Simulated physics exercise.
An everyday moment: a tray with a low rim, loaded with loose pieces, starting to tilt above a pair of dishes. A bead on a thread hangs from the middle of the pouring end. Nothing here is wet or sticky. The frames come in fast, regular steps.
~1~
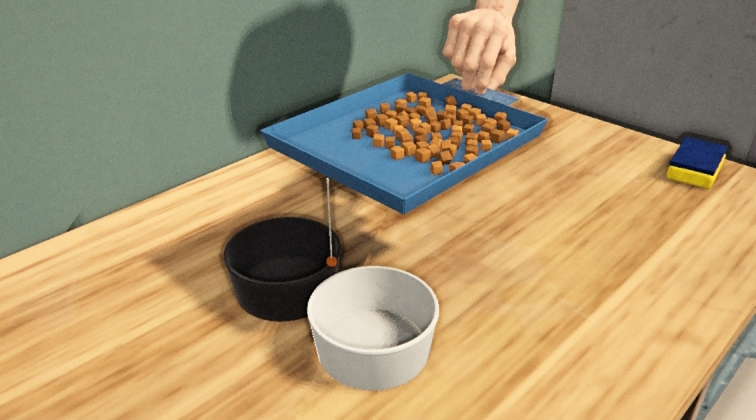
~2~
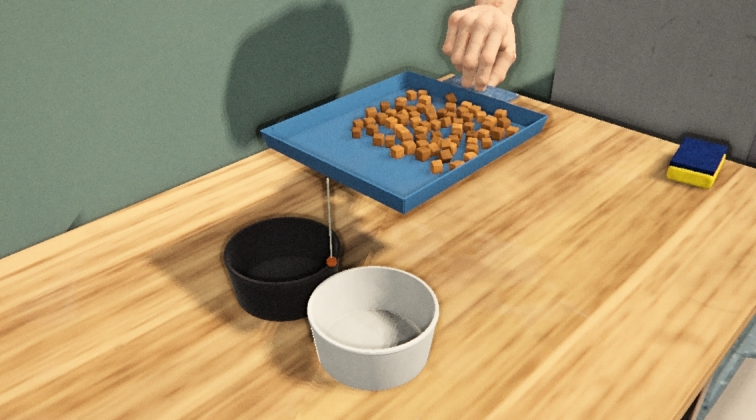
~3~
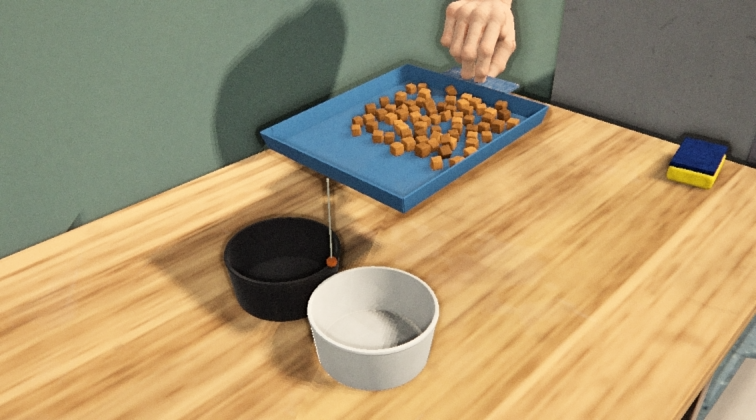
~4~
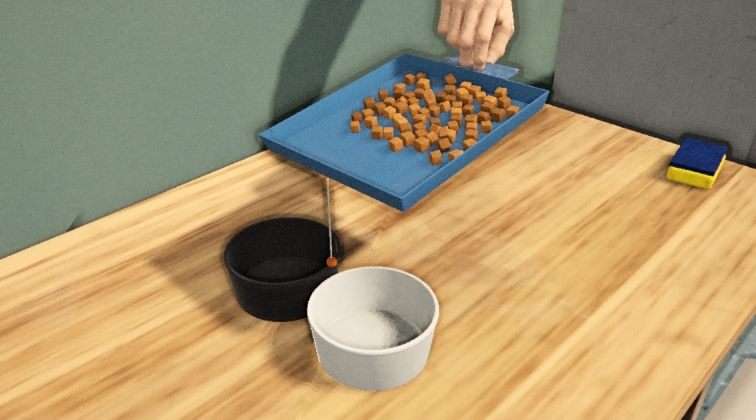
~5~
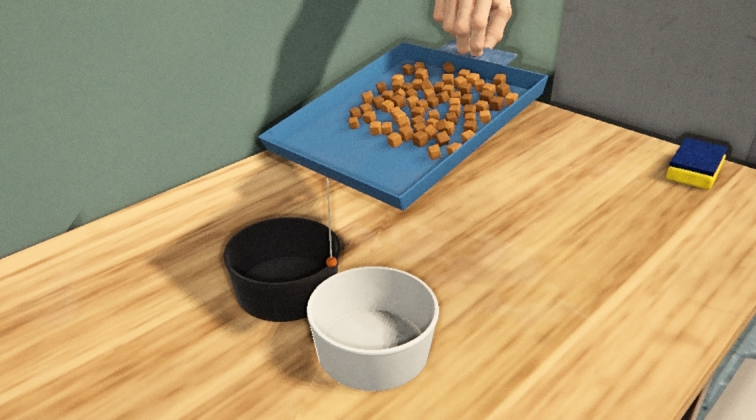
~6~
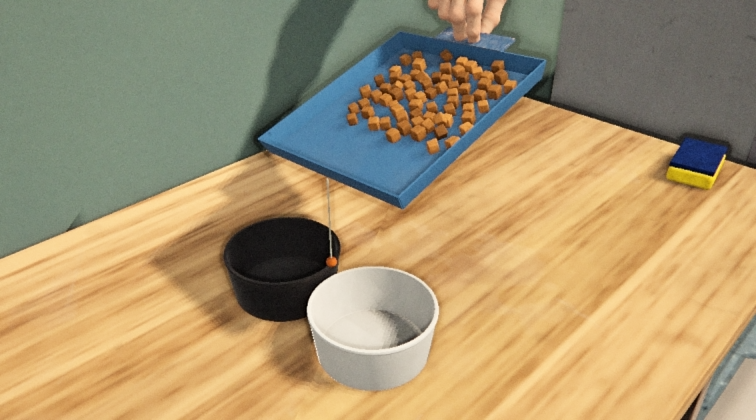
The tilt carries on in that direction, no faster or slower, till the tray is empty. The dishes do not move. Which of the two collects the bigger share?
The left one ends fuller.
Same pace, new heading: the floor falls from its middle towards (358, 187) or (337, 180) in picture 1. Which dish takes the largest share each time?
In turn: The dish on the right; the right-hand dish.
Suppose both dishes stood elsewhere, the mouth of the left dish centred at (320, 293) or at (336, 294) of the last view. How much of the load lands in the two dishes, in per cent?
First some 40, then 30 per cent.
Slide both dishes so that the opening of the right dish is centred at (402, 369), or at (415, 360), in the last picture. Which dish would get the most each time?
First the dish on the left, then the left-hand dish.
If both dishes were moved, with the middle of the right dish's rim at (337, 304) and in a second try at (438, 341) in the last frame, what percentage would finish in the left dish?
The first gives 40 %, the second 20 %.
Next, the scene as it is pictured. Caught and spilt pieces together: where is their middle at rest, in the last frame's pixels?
At about (256, 312).
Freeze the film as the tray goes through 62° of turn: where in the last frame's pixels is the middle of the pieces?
Close to (316, 144).
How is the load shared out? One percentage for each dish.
Left dish: 40 %, right dish: 10 %.
Shortly afterwards, tray tipped steeply; all but a few on the tray; a little in the air.
Next, tray tipped past a quarter turn; the bulk on the tray; only a few in the left dish; a little outside both; only a few in the air.
Some moments later, tray tipped past a quarter turn; a little in the right dish; near a third in the left dish; near half outside both.
In the end, tray tipped past a quarter turn; a little in the right dish; near a third in the left dish; near half outside both.
